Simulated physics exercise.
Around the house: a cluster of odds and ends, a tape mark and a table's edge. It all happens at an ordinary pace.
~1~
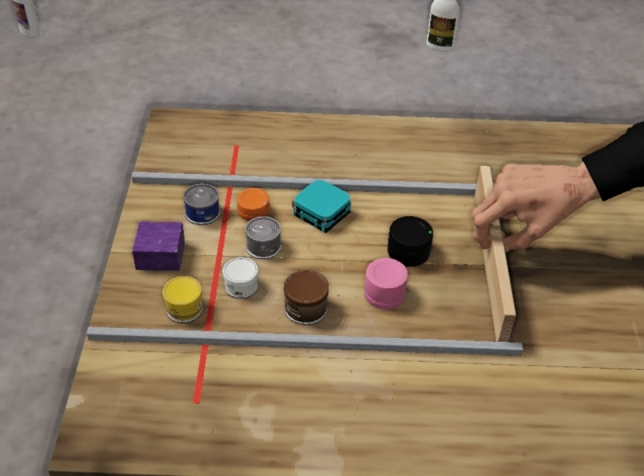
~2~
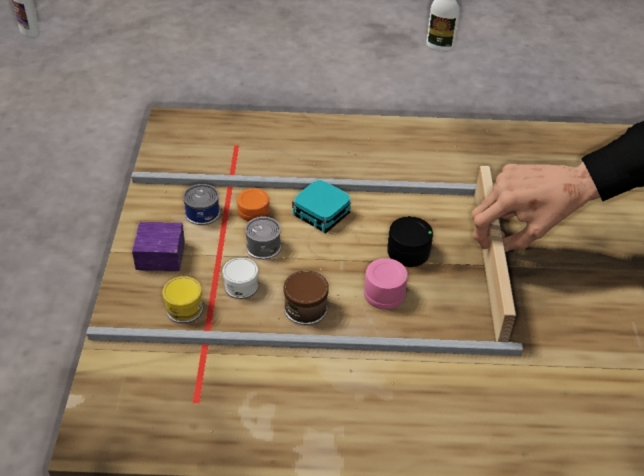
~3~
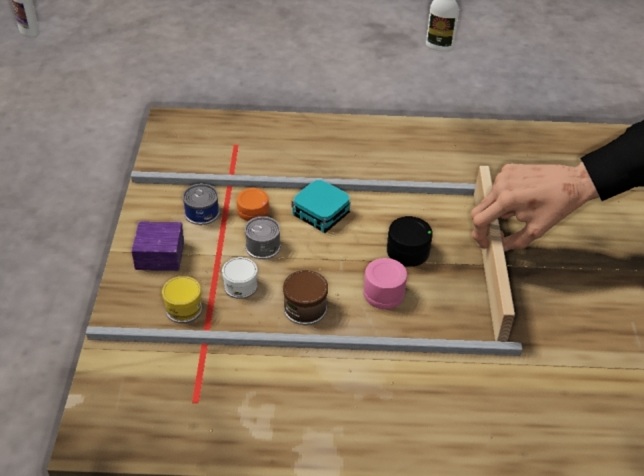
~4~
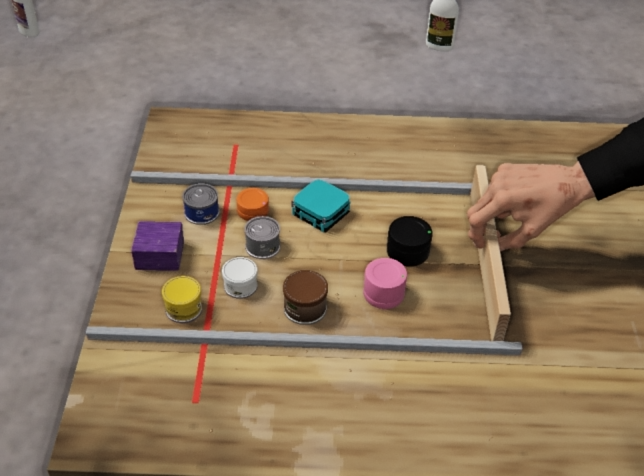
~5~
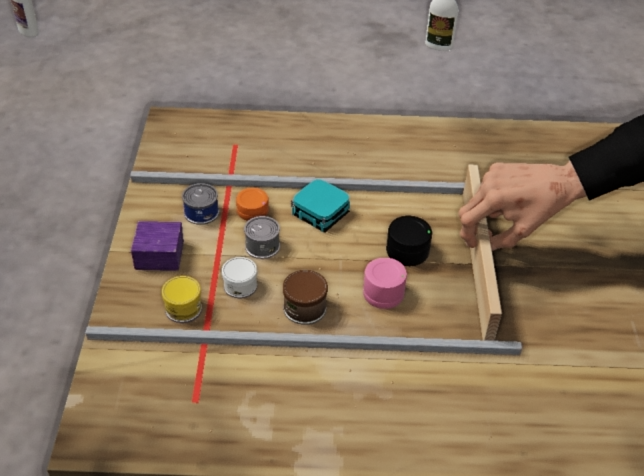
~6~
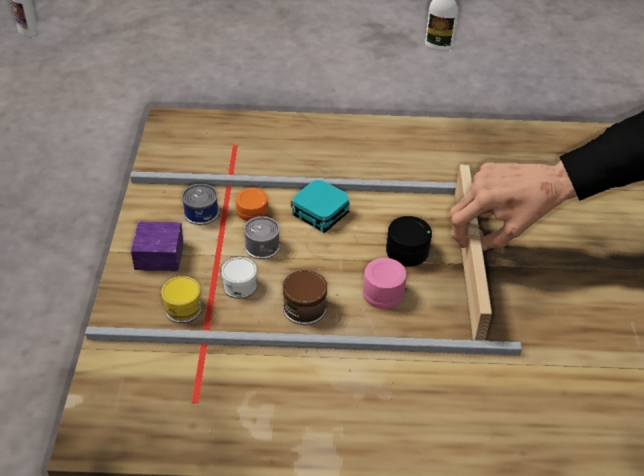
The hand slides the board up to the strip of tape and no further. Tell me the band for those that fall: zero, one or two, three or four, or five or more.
As it turns out, the number that fall off is zero.
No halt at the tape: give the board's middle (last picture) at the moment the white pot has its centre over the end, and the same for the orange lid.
About (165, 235), and (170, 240) for the other.
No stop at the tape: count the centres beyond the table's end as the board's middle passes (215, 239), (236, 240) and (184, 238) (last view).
In that order 0, 0 and 1.
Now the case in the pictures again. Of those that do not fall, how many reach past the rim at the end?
Overhanging: 1.
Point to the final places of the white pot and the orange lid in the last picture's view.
The white pot at (156, 273), the orange lid at (173, 189).
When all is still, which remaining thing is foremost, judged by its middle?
The purple block.
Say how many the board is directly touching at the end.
That makes 4.
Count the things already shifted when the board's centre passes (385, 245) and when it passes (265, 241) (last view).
2 and 8.
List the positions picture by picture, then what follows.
In the first frame, purple block (159, 246); blue tin (202, 204); yellow tin (184, 300); board (493, 250); tape (219, 255).
In the second frame, blue tin (202, 205); brown pot (306, 298).
In the third frame, yellow tin (183, 300); white pot (240, 278).
In the fourth frame, purple block (158, 246); pink lid (385, 284).
In the fifth frame, blue tin (201, 204); orange lid (252, 204).
In the sixth frame, purple block (158, 246); blue tin (201, 204); yellow tin (182, 300); board (471, 248); tape (218, 255).
A little later, none off yet; purple block at rest near (158, 246); blue tin at rest near (201, 204); yellow tin at rest near (182, 300).
Next, none off yet; purple block moving near (153, 246); blue tin shifted a little near (183, 207); yellow tin at rest near (181, 300).
When it is over, the number that fall off is zero.
